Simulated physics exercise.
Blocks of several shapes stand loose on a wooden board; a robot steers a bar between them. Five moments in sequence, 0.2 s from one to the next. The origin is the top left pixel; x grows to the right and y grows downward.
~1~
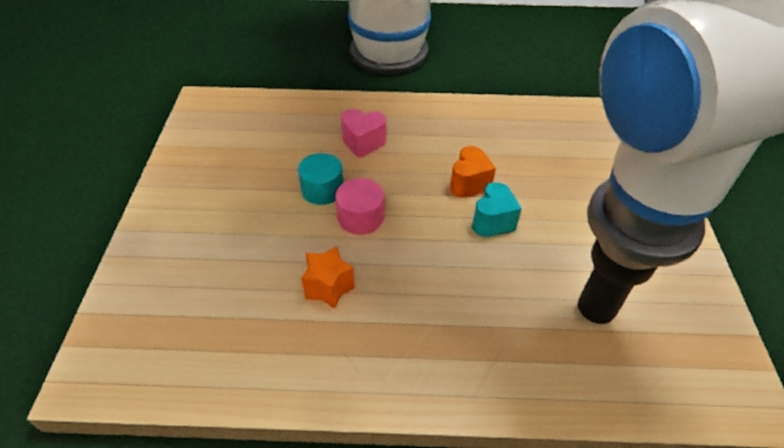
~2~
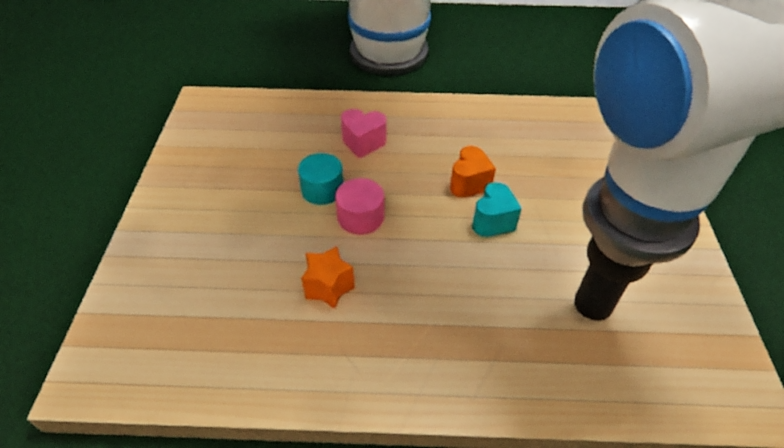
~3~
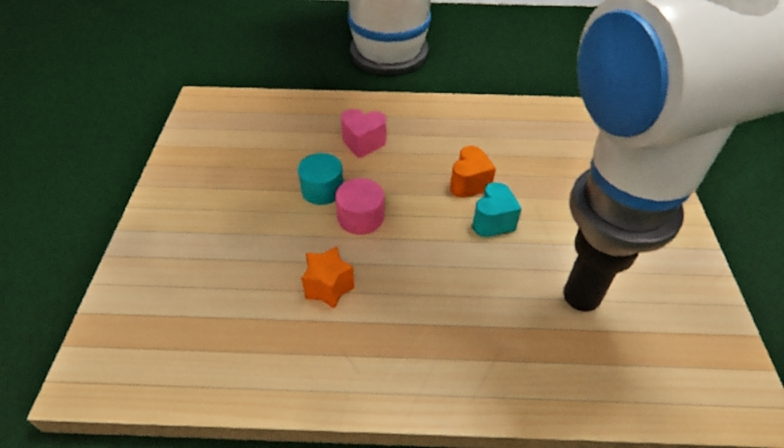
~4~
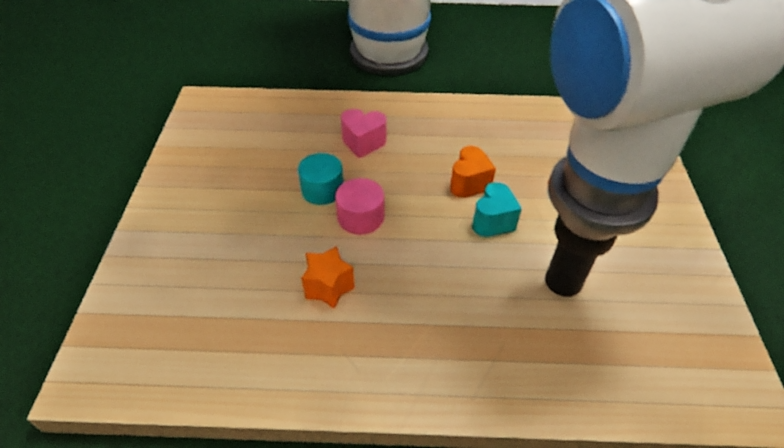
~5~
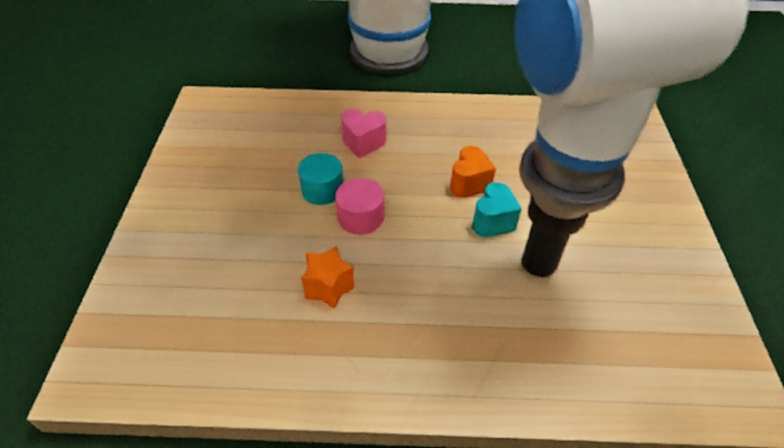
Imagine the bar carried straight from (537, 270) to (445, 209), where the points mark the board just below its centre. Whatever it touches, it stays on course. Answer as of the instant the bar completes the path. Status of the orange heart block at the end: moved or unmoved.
It gets displaced.
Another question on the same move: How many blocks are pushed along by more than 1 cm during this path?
When the path ends, I think you'll find two blocks out of place by more than 1 cm.
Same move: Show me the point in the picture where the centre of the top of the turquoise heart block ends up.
Its top centre lands on (479, 174).
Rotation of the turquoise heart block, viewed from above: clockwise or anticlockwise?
Short answer: Clockwise.
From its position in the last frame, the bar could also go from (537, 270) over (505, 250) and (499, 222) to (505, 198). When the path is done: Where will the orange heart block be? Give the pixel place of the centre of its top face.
At pixel (464, 142).
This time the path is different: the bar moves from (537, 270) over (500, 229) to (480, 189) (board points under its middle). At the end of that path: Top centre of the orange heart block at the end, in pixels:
Its top middle: (442, 127).
The first path, step by step. One third of the way, bar (506, 240); nothing pushed yet.
Two thirds of the way, bar (476, 220); orange heart block (472, 158); turquoise heart block (485, 181), turned 40° clockwise.
At the end, bar (446, 201); pink cylinder in place; orange heart block (472, 150); turquoise heart block (479, 174), turned 55° clockwise.
